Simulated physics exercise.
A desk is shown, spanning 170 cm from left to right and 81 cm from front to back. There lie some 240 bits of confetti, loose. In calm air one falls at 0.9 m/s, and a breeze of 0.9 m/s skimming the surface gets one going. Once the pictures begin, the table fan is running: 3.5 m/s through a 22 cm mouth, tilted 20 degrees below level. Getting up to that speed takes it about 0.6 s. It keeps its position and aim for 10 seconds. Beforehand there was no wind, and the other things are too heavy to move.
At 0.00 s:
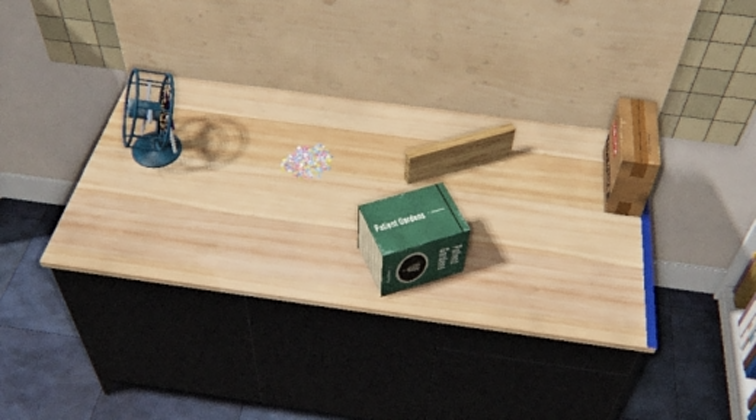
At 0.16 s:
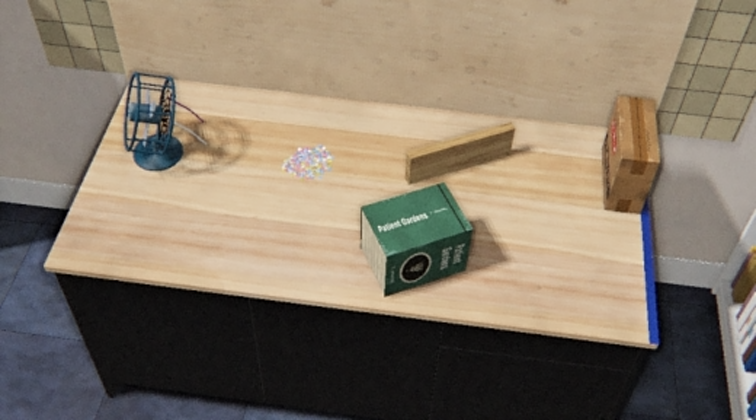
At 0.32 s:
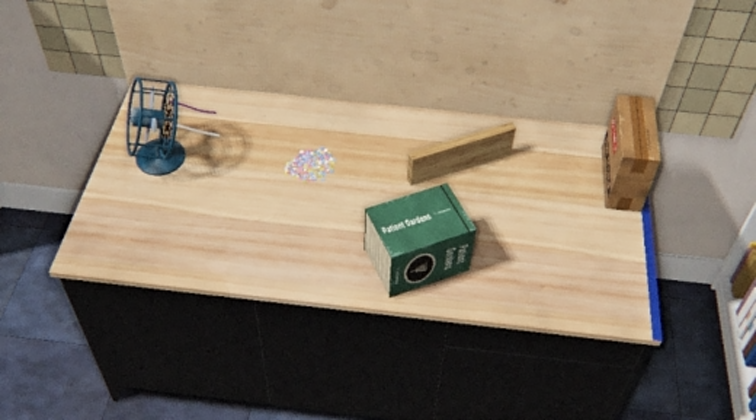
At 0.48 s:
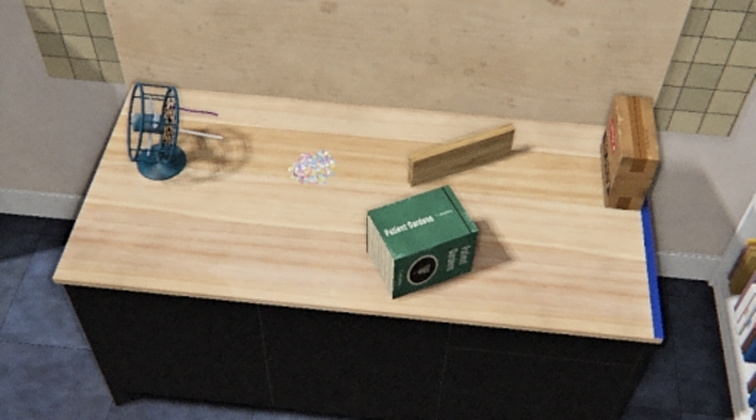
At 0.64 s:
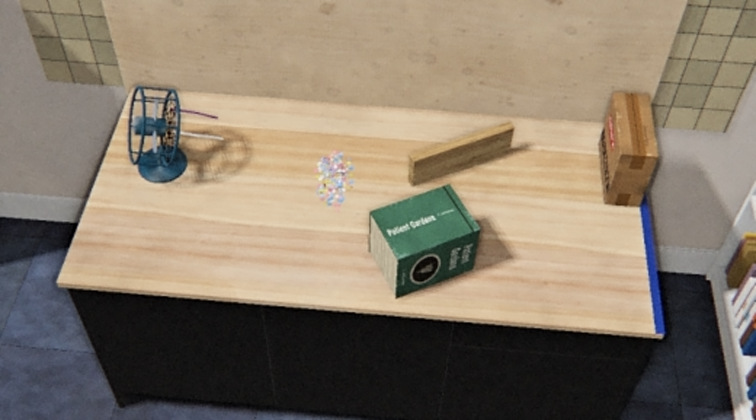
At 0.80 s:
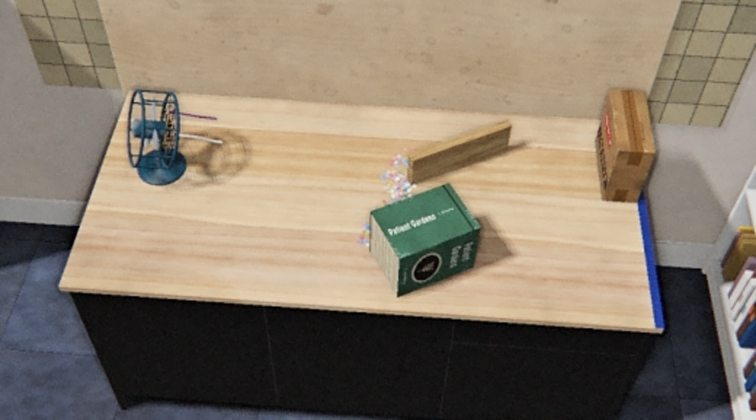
Confetti lying still on a wooden desk, then sliding right from a small blue fan and reaching a green box and board.
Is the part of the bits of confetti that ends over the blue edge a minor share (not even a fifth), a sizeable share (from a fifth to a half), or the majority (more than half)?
It is a sizeable share.
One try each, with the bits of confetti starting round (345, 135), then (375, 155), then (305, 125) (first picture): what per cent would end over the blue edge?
70, 80 and 80 in a hundred, respectively.
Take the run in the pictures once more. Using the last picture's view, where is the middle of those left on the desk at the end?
The middle sits near pixel (515, 251).
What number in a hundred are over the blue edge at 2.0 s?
25 %, roughly.
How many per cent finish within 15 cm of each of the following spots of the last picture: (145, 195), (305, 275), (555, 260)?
Estimates in listed order: 0 %; 0 %; 25 %.
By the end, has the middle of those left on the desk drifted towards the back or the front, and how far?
To the front, by about 30 cm.
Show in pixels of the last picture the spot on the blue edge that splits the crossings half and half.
Midpoint of crossings, approx. (653, 253).
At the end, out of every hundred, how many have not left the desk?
I'd say close to 70 percent.
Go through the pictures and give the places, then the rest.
In the first picture, the middle of the bits of confetti is near (307, 161), none has stirred yet and the mouth of the table fan is at (148, 110).
In the second picture, the middle of the bits of confetti is near (308, 162), none has stirred yet and the blue edge is centred on (650, 228).
In the third picture, the middle of the bits of confetti is near (310, 164), none has stirred yet, the top of a board is at (463, 140) and the top of a book is at (420, 219).
In the fourth picture, the middle of the bits of confetti is near (312, 167) and about 1 % have left their places.
In the fifth picture, the middle of the bits of confetti is near (334, 174), the farthest in sight from the table fan is at (351, 187) and about 90 % have left their places.
In the sixth picture, the middle of the bits of confetti is near (397, 197), the farthest in sight from the table fan is at (414, 150) and all have left their places.
After 2.0 s the count stands so, 23 % are over the blue edge; the middle of those still in play is near (515, 251).
After 3.2 s the count stands so, 29 % are over the blue edge; the middle of those still in play is near (515, 251).
After 5.5 s the count stands so, 32 % are over the blue edge; the middle of those still in play is near (515, 251).
After 10.0 s, at the end, 35 % are over the blue edge; the middle of those still in play is near (515, 251).
